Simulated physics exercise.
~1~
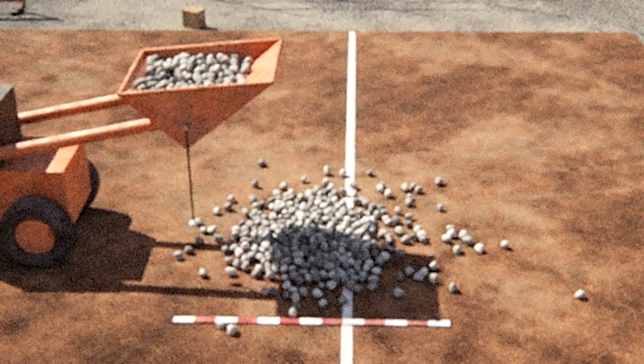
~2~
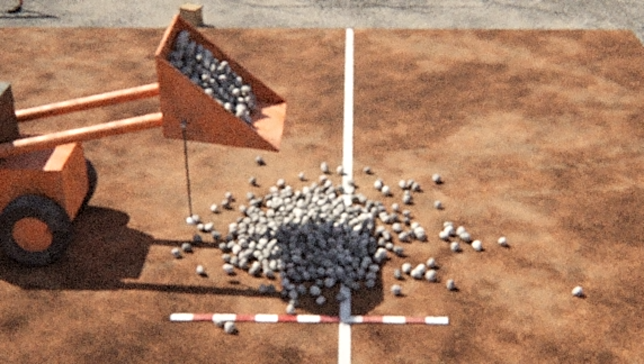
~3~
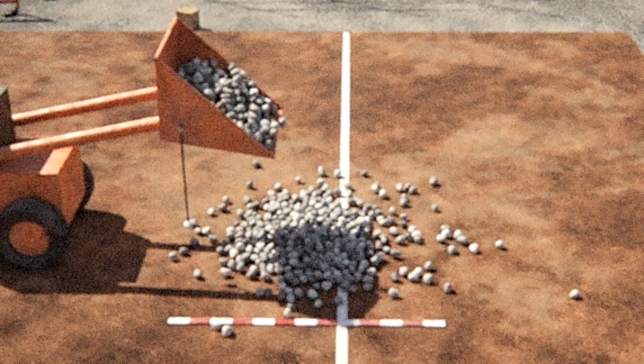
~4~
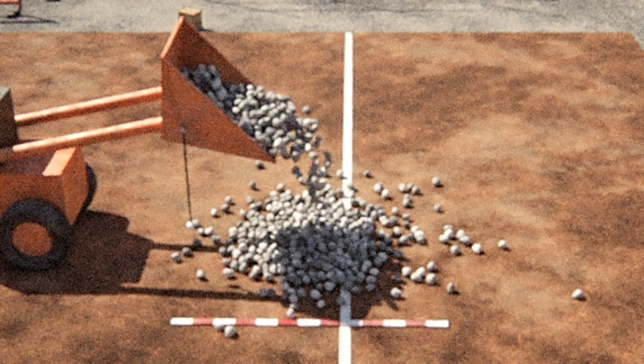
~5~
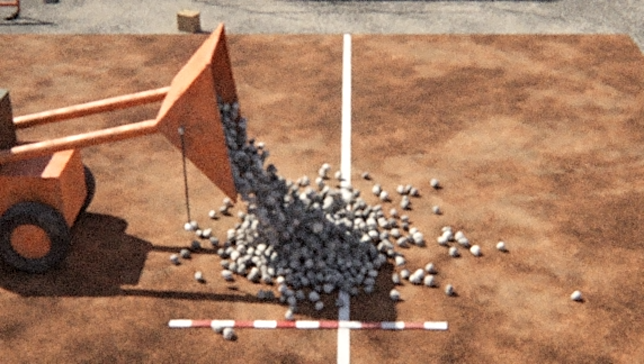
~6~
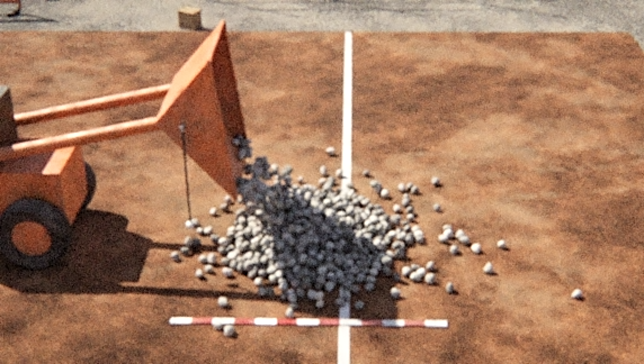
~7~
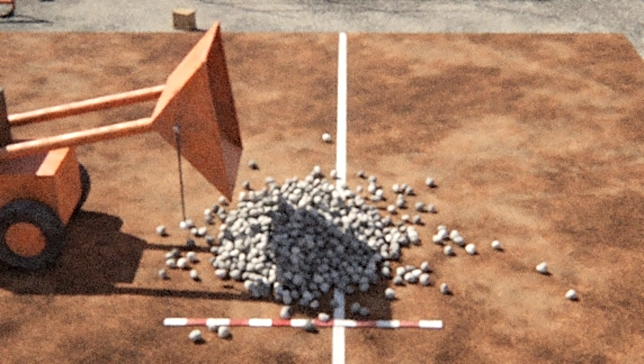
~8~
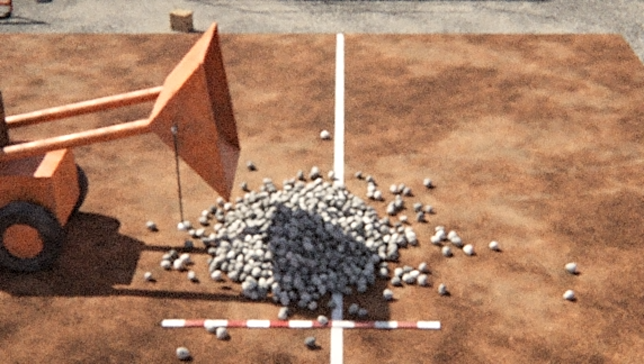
The clip opens on an orange loader at the left, its raised bucket full of round grey stones, beside a loose heap that already lies across a white line on reddish-brown ground. The bucket tips forward to the right, and the stones shift toward its lower lip. A few begin to drop, then the bucket tilts steeply and the load pours onto the heap. The stream thins to nothing as a few stray stones roll outward. Finally the bucket hangs empty and still above a larger heap, most of it left of the line.
